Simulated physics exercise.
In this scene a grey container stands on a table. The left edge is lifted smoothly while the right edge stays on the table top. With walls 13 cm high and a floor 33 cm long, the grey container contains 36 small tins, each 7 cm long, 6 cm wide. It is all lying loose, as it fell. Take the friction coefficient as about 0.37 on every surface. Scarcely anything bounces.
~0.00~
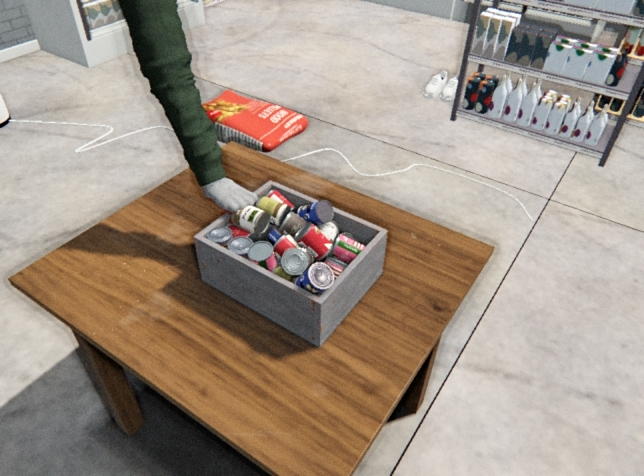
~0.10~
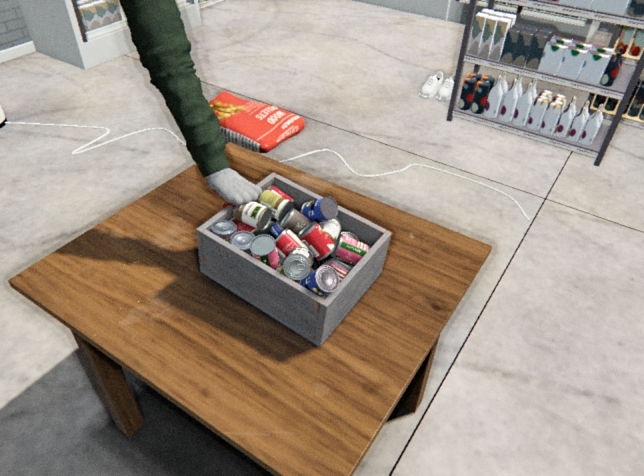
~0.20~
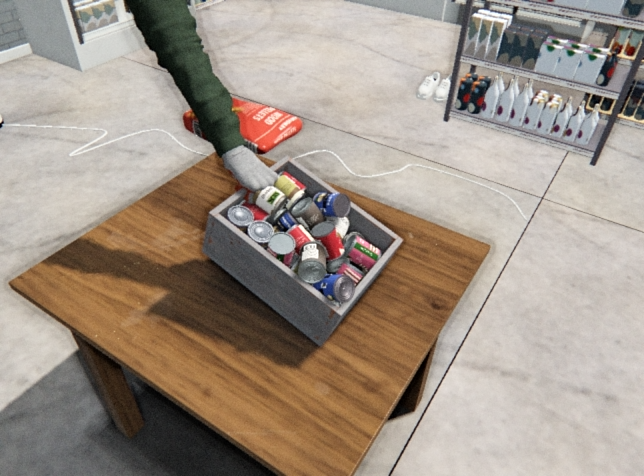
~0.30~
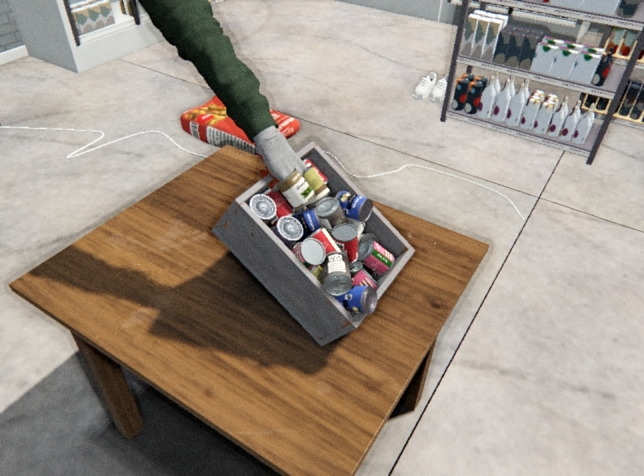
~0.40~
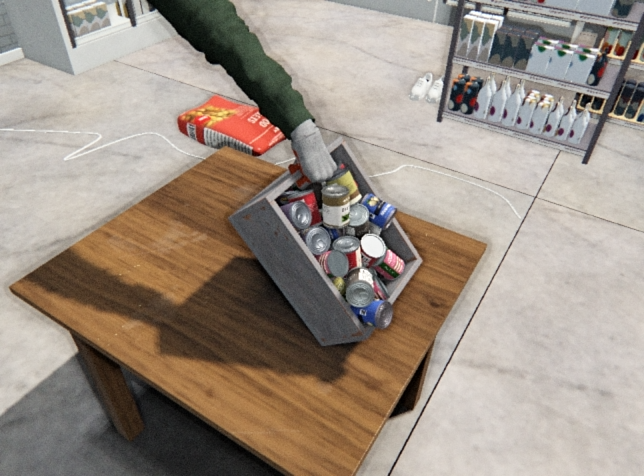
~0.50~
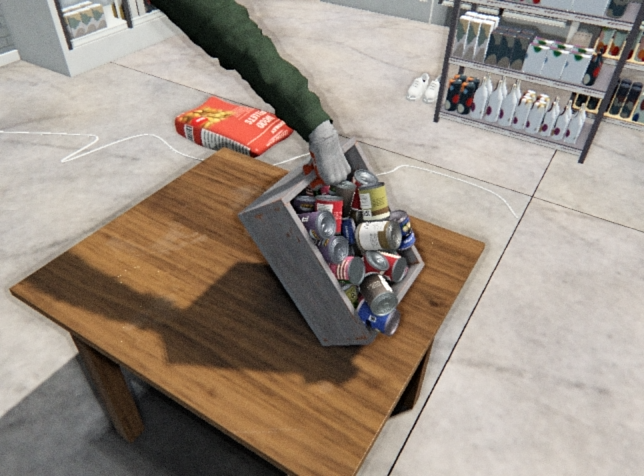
A gloved hand in a green sleeve gripped the far edge of a grey box full of loose tins on a wooden table and steadily tilted it up toward the right, the tins shifting inside.
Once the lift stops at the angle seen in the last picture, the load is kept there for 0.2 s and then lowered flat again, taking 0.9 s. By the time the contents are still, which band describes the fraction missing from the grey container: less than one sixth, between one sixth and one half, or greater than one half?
Between one sixth and one half is missing from the grey container.
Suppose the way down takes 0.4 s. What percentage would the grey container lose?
Grey container 20 per cent.
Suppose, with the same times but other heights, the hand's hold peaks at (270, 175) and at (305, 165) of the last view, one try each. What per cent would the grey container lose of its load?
The grey container would lose 10 per cent in the first try and 20 per cent in the second.
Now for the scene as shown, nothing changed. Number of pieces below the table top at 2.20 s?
Number of pieces - roughly 8.
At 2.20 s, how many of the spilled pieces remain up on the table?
Near 1, give or take.
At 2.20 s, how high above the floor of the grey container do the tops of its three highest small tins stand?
I'd say some 14 cm high.
After 0.77 s, tilt 52°; 5 of 36 out of the grey container.
After 1.11 s, tilt 30°; 10 of 36 out of the grey container.
After 1.59 s, tilt 0°; 10 of 36 out of the grey container.
When it is over (at 2.20 s), 10 of 36 out of the grey container. Asked share, 10 of 36, 28 per cent.
